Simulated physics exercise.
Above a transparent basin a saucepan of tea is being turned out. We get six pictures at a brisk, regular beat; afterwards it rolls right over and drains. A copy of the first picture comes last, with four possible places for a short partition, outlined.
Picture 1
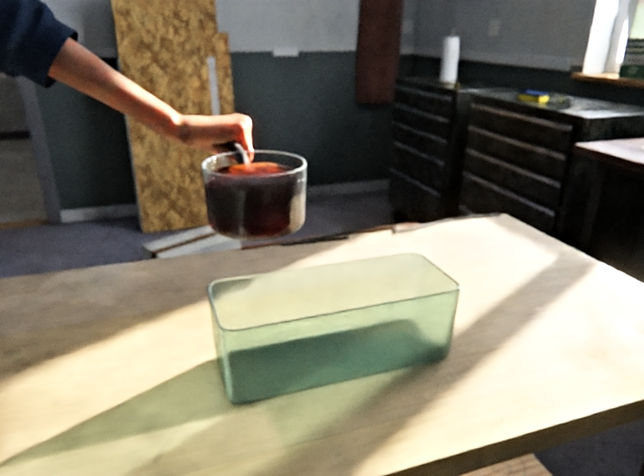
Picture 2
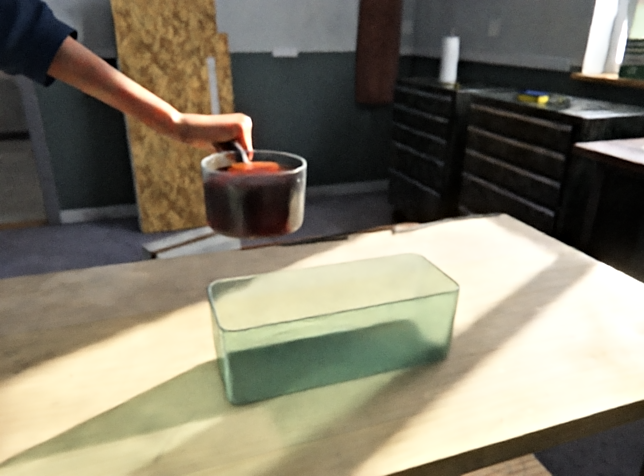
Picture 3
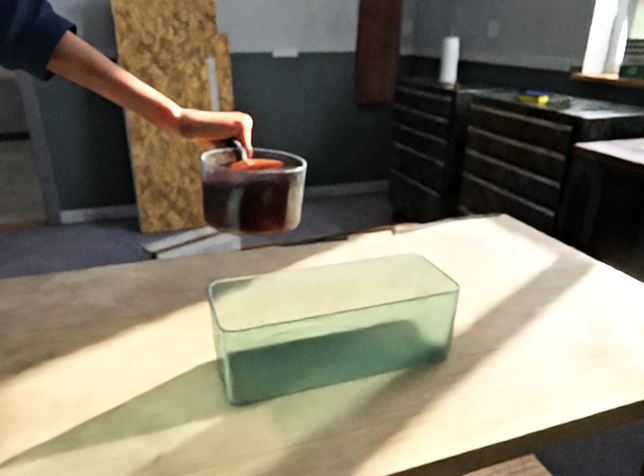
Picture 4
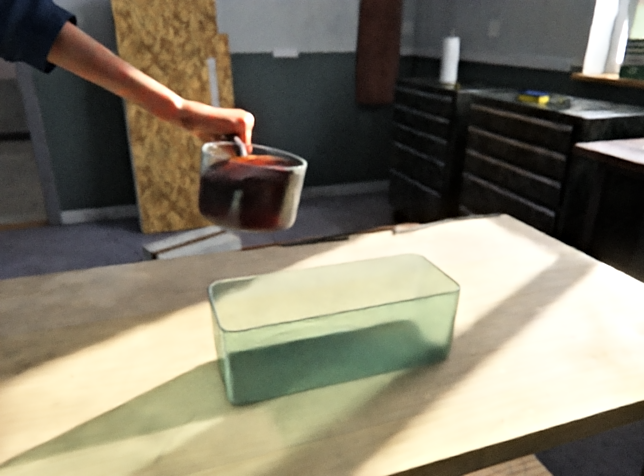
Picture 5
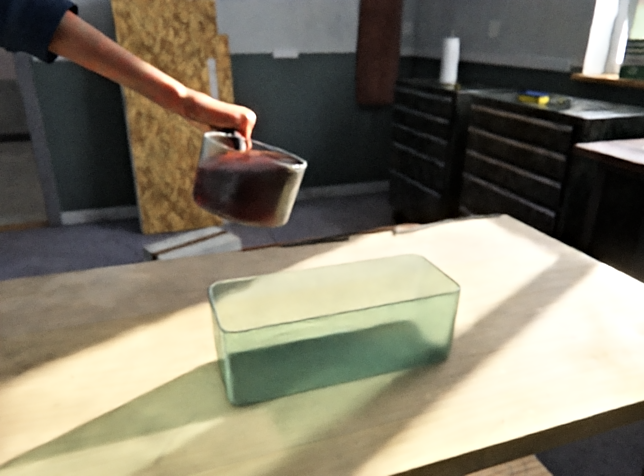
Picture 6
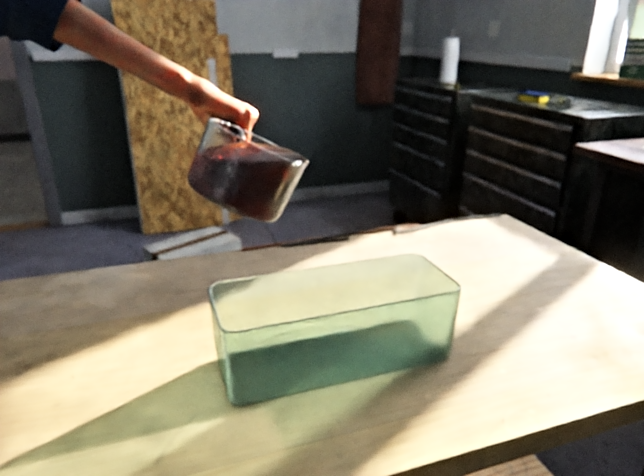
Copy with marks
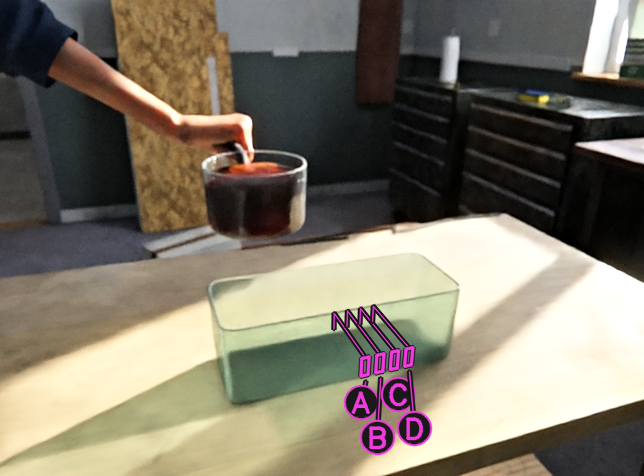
In a workshop, a hand holding a clear pot of dark reddish liquid above an empty transparent basin, gradually tilting it rightward.
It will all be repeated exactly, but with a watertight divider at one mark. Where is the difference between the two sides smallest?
The best slot is C.
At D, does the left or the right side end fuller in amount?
The left one.
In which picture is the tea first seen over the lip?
Picture 6.
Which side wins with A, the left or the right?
The right one.
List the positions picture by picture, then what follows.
In the first frame, upright, lip at (301, 159); basin from (227, 402) to (447, 353); nothing has left yet.
In the second frame, upright, lip at (301, 159); nothing has left yet.
In the third frame, tipped about 5°, lip at (301, 159); nothing has left yet.
In the fourth frame, tipped about 10°, lip at (302, 160); nothing has left yet.
In the fifth frame, tipped about 18°, lip at (302, 160); nothing has left yet.
In the sixth frame, tipped about 27°, lip at (302, 160); tea is over the lip, down to (302, 160).
On the marked copy, A at (365, 381); B at (380, 378); C at (395, 374); D at (409, 371).
With A, about 17 % ends left of the wall and 81 % right of it.
With B, about 29 % ends left of the wall and 69 % right of it.
With C, about 43 % ends left of the wall and 55 % right of it.
With D, about 64 % ends left of the wall and 33 % right of it; 3 % is lost outside.
